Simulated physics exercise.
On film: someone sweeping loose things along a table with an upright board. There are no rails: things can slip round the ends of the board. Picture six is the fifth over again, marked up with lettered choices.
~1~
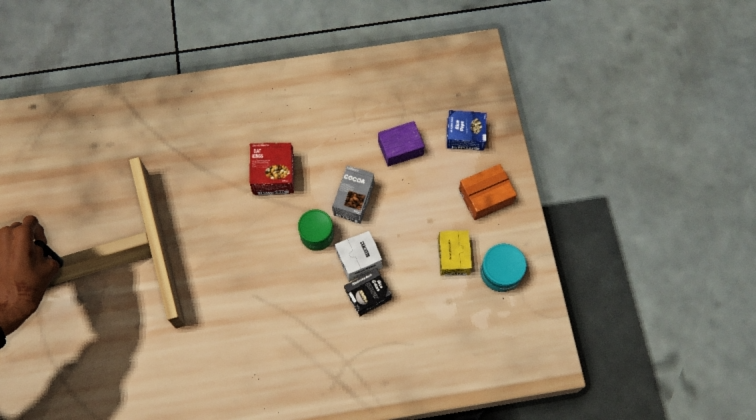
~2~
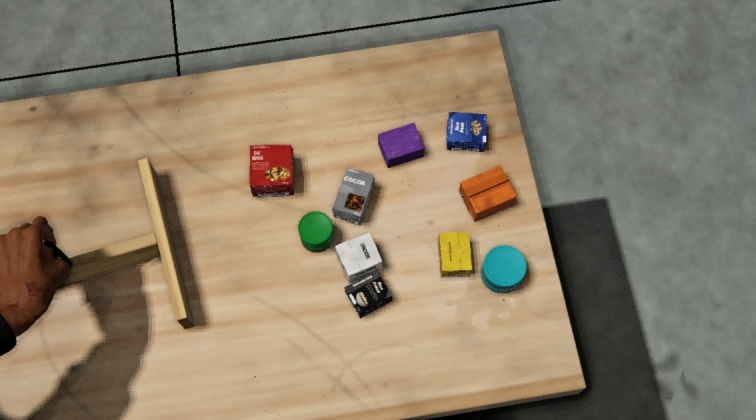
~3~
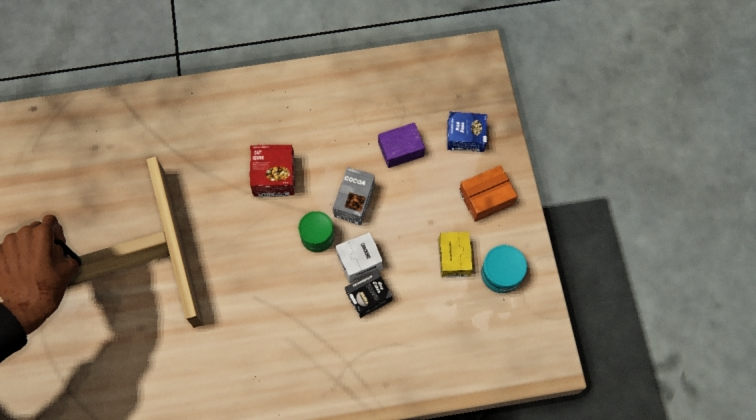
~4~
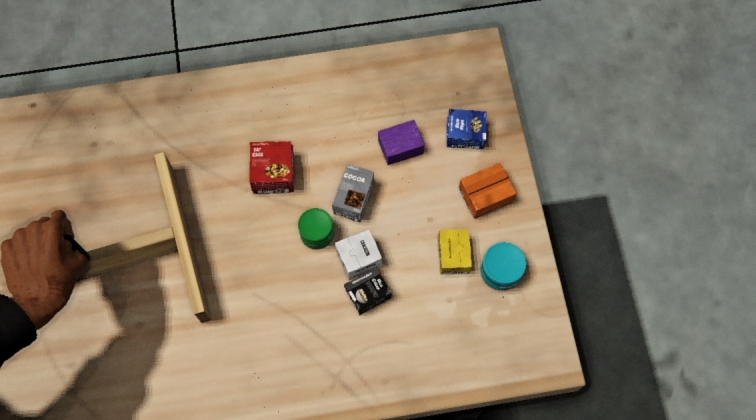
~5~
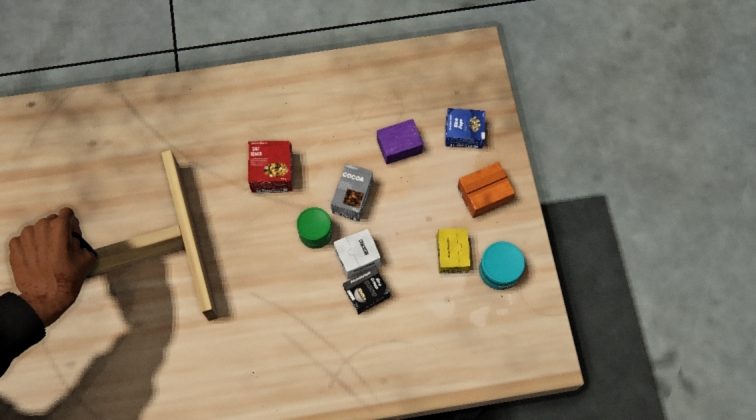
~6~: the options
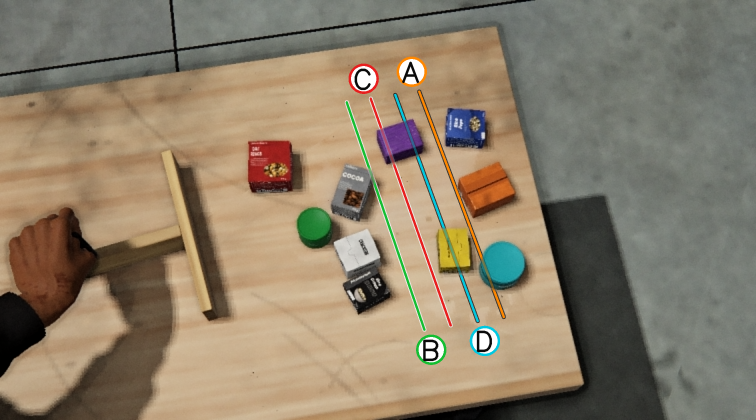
The footage shows a hand sliding an upright wooden board slowly to the right across a wooden table, while the small coloured boxes, packets and round tubs spread out ahead of it stay in place, untouched by the board.
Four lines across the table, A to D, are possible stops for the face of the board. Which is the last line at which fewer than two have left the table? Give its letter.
A is the last line within the limit.
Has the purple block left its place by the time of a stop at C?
Yes.
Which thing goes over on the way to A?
The blue box.
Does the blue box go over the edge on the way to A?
Yes.
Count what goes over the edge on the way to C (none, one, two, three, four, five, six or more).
The count is none.
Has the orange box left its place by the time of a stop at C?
No.
On the copy, A at (460, 199); B at (384, 210); C at (409, 207); D at (435, 203).
On A. First, board (284, 213); red packet (295, 159); orange box (486, 191).
Then, board (382, 198); blue box (468, 127); yellow packet (458, 250).
Finally, board (458, 186); blue box over the edge; yellow packet (528, 228); one fallen.
By contrast, B is within the limit but short; C is within the limit but short; D is within the limit but short.
